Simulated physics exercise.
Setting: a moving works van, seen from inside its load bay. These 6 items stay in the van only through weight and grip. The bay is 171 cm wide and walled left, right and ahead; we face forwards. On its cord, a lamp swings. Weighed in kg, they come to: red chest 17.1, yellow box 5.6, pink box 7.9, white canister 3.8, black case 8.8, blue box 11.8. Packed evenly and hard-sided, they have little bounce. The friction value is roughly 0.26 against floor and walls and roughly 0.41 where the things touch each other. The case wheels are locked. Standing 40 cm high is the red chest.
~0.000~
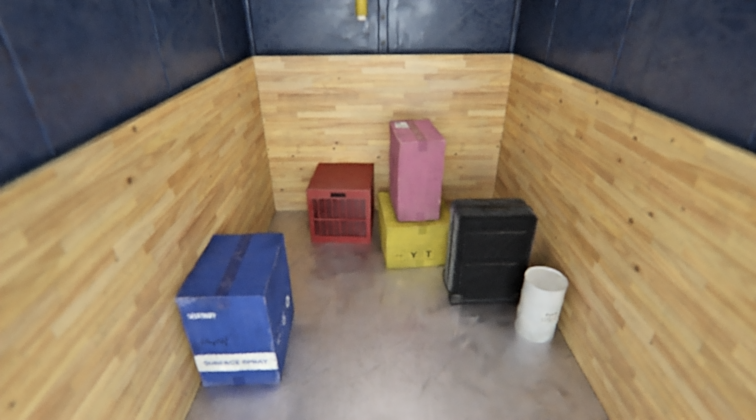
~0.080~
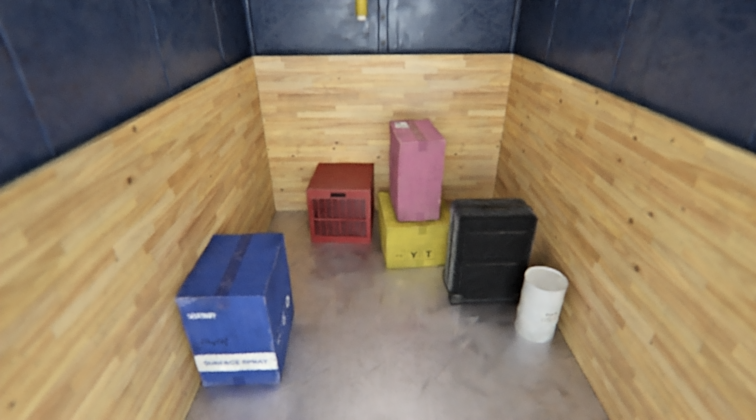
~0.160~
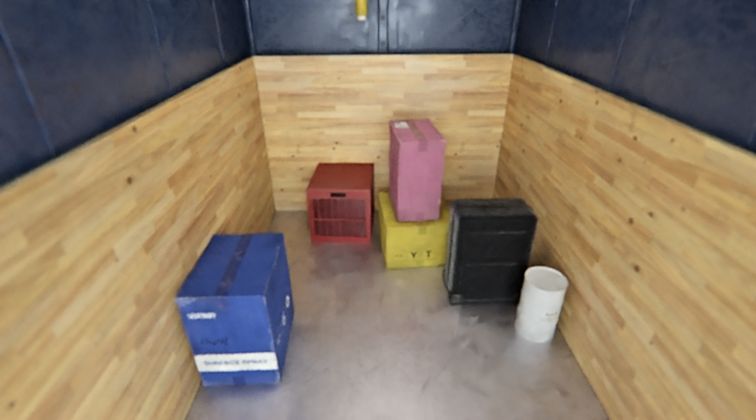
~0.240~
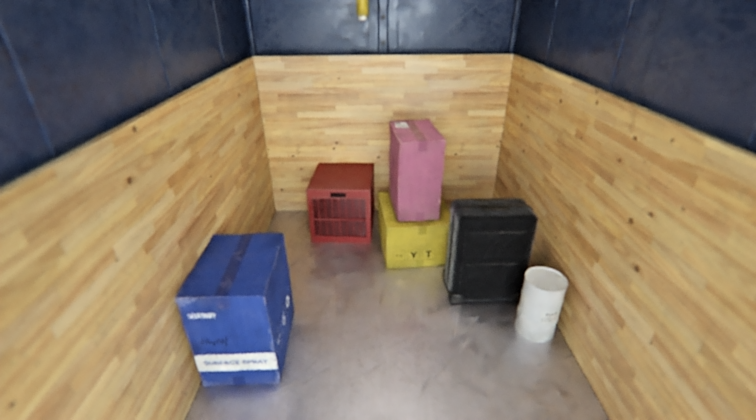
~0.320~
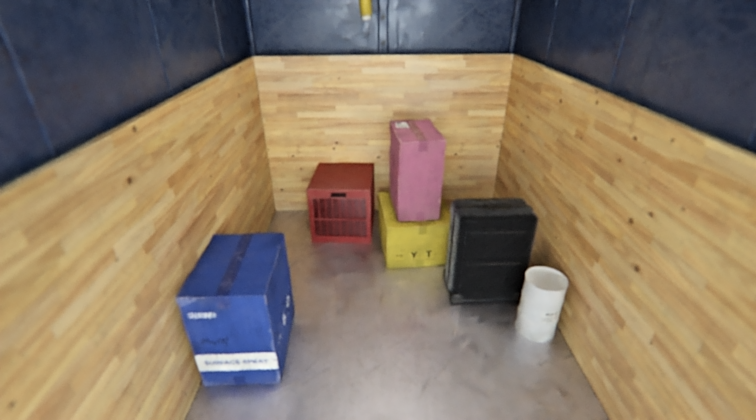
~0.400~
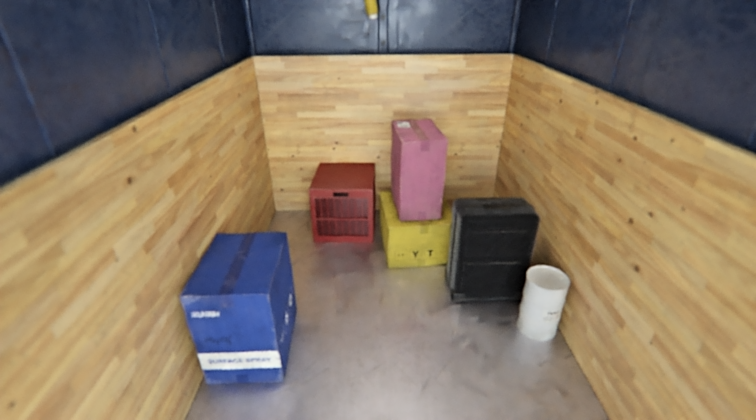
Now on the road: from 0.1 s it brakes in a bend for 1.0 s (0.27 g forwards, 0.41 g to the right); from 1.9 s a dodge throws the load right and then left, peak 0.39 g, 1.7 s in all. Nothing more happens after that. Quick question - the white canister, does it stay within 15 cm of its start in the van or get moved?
It stays in bounds.
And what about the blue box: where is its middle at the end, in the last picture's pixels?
Its centre ends close to (418, 239) in the last view.
By 0.80 s, load feels 0.27 g forwards, 0.41 g right; white canister 6 cm from its spot near (541, 297); pink box 31 cm from its spot; blue box 30 cm from its spot.
By 1.00 s, load feels 0.11 g forwards, 0.16 g right; white canister 7 cm from its spot near (541, 296); pink box 55 cm from its spot; blue box 57 cm from its spot.
When it is over (4.1 s), not toppled but over 15 cm from the start, red chest, yellow box, pink box, black case and blue box; the last one within 15 cm of the start. In the last view, white canister near (531, 296).
